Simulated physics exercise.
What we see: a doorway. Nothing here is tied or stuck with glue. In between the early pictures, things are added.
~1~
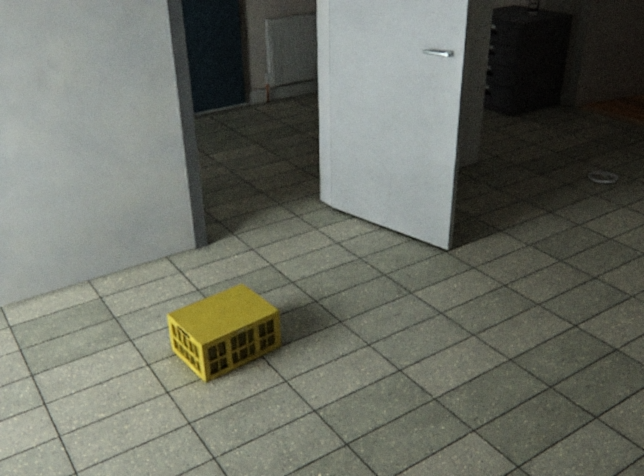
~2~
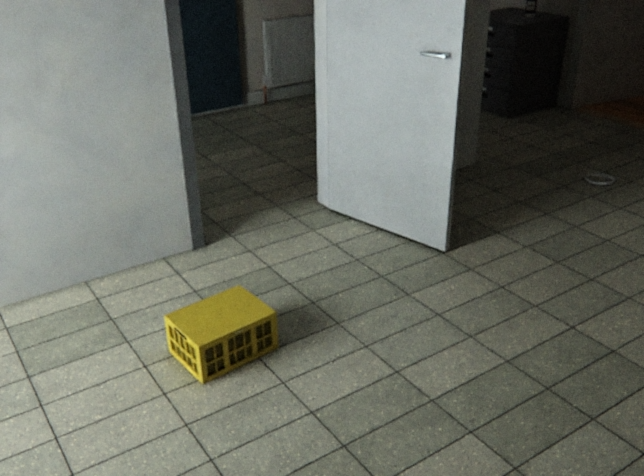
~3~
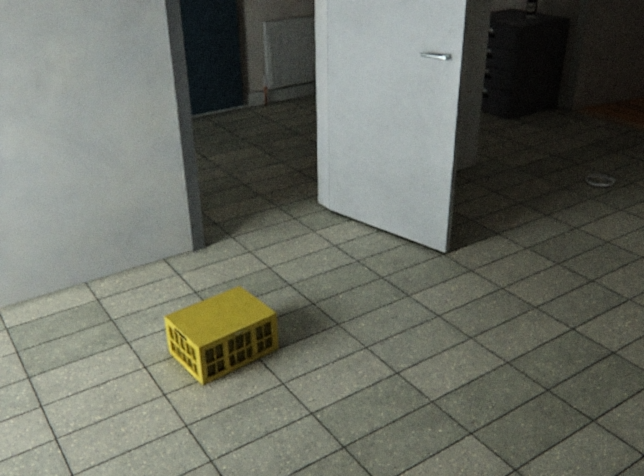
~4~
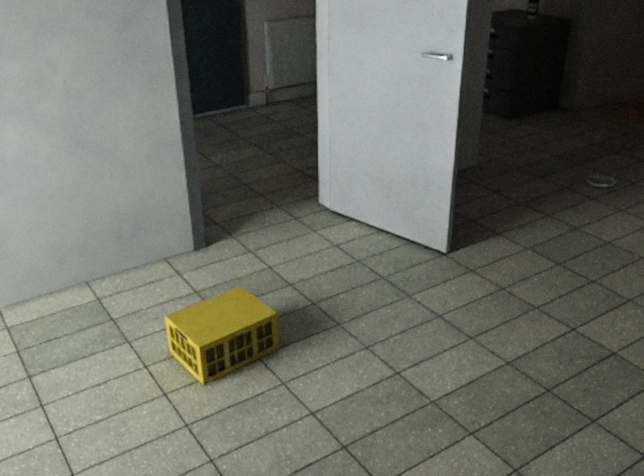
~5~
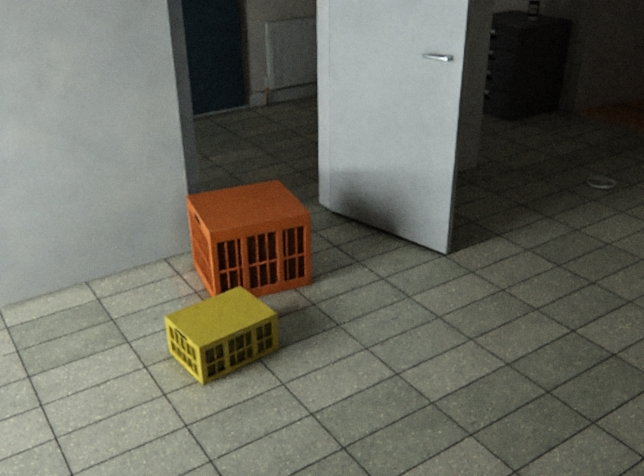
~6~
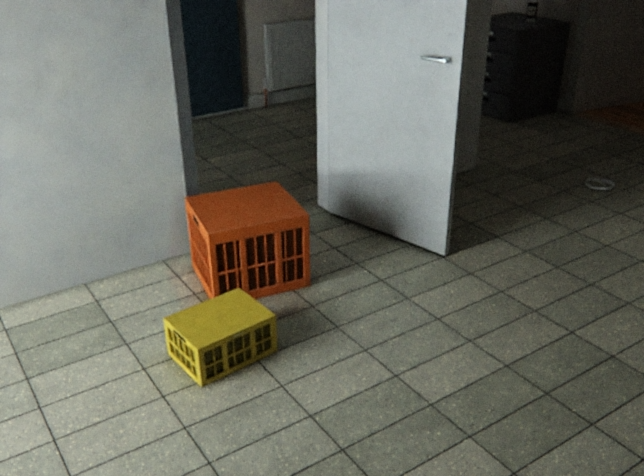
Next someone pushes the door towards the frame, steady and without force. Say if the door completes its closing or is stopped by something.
It fails to finish its swing.
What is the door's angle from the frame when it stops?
Around 50 degrees.
Then, 0.40 s after the last picture, open by 95°.
Then, 0.70 s after the last picture, open by 76°.
Then, 0.90 s after the last picture, open by 62°.
Then, 1.00 s after the last picture, open by 54°.
At rest, open by 48°; both in place. Seen from the same camera at the end, orange chest near (247, 242).
